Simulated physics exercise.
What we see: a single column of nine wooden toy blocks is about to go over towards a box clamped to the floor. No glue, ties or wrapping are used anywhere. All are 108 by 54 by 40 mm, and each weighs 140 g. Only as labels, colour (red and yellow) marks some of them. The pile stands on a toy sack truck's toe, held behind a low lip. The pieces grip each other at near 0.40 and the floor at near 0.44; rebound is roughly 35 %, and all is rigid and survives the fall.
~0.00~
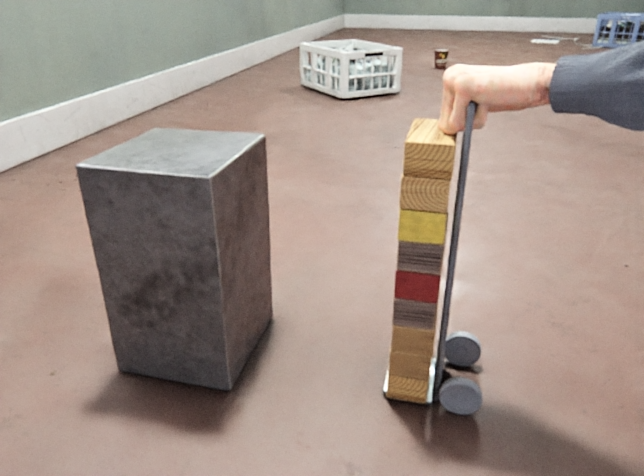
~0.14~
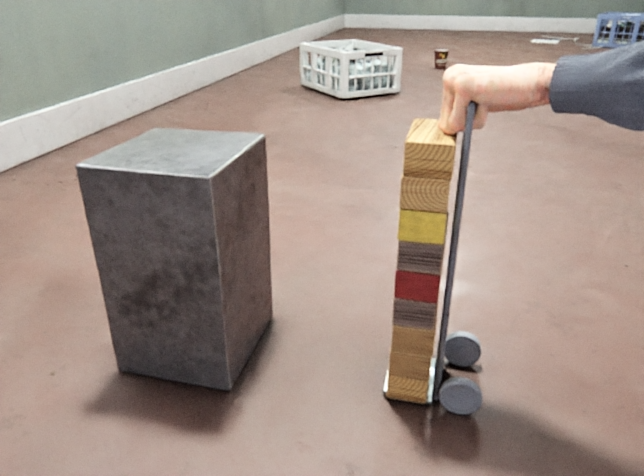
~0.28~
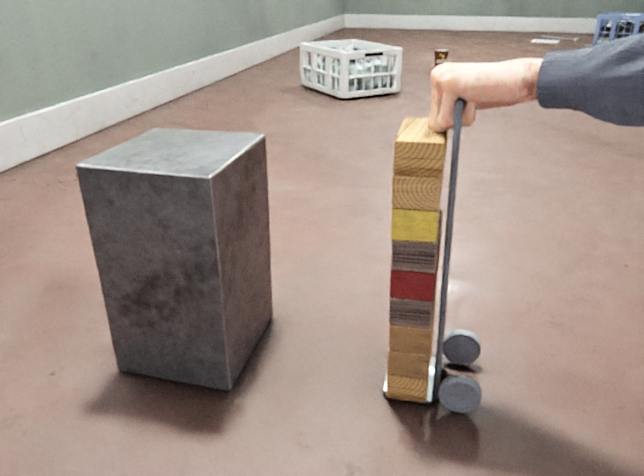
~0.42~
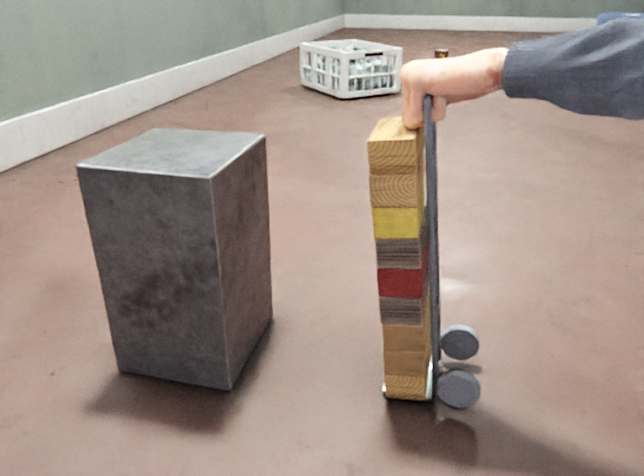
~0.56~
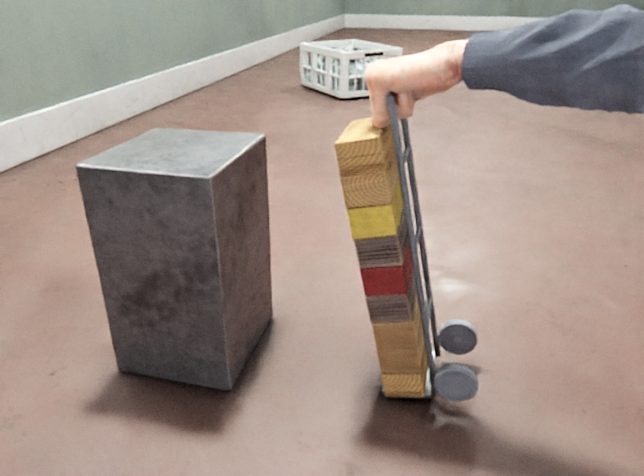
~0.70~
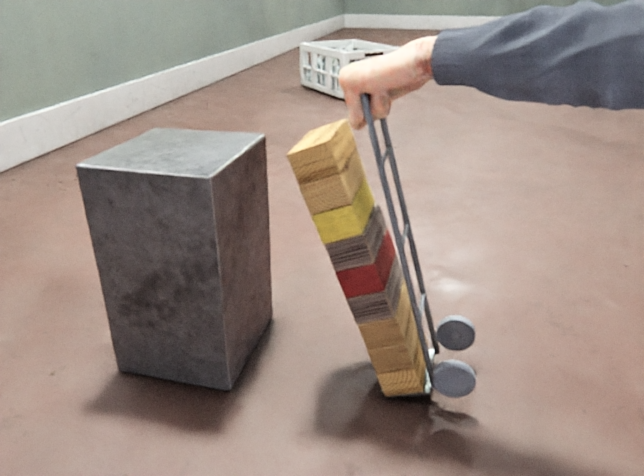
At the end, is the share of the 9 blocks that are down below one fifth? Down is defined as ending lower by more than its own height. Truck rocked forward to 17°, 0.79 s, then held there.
No, it is above a fifth.
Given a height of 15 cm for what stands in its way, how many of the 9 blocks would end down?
You'd end up with 7 of them.
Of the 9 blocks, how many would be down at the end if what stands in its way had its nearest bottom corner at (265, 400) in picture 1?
0 in total.
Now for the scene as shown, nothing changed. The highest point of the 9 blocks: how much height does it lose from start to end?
It sits roughly 19 centimetres lower.
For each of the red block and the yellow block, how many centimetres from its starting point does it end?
Net displacement (cm, approx.): Red = 26; yellow = 24.
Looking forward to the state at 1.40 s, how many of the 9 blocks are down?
By then, 6.
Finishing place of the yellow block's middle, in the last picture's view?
Its centre ends up near pixel (277, 301) in the last picture.
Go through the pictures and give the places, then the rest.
In the first picture (pixels give the middle of a visible side), truck frame (463, 177) 0° forward; red block (417, 288); yellow block (421, 228); none has stirred.
The second picture shows truck frame (463, 177) 0° forward; yellow block (421, 228).
The third picture shows truck frame (453, 175) 2° forward; yellow block (414, 226) 8 mm from its place; red block (412, 286) 6 mm from its place; movement in 6 of them.
The fourth picture shows truck frame (429, 170) 7° forward; yellow block (395, 224) 7° from how it stood; red block (399, 284) 7° from how it stood; movement in 9 of them.
The fifth picture shows truck frame (401, 167) 12° forward; yellow block (371, 223) 13° from how it stood; red block (383, 282) 13° from how it stood; steepest lean 13°, the block at (360, 158); movement in 9 of them.
The sixth picture shows truck frame (380, 166) 16° forward; yellow block (337, 225) 22° from how it stood; red block (360, 282) 22° from how it stood; steepest lean 22°, the block at (313, 163); movement in 9 of them.
After 0.76 s, none of the 9 blocks down, 9 disturbed; yellow block 29° from how it stood, 19 mm lower; red block 29° from how it stood.
After 0.88 s, 4 of the 9 blocks down; red block 40° from how it stood, 33 mm lower; yellow block 40° from how it stood, 52 mm lower.
After 1.40 s, 6 of the 9 blocks down; red block 56° from how it stood, 8 cm lower; yellow block 25° from how it stood, 7 cm lower.
After 1.54 s, 7 of the 9 blocks down; red block on its side; yellow block 5° from how it stood, 15 cm lower.
In the end (2.2 s), 7 of the 9 blocks down; red block on its side; yellow block 15 cm lower. That is 78 per cent. From the last view, middles, red block near (266, 342), yellow block near (277, 301).
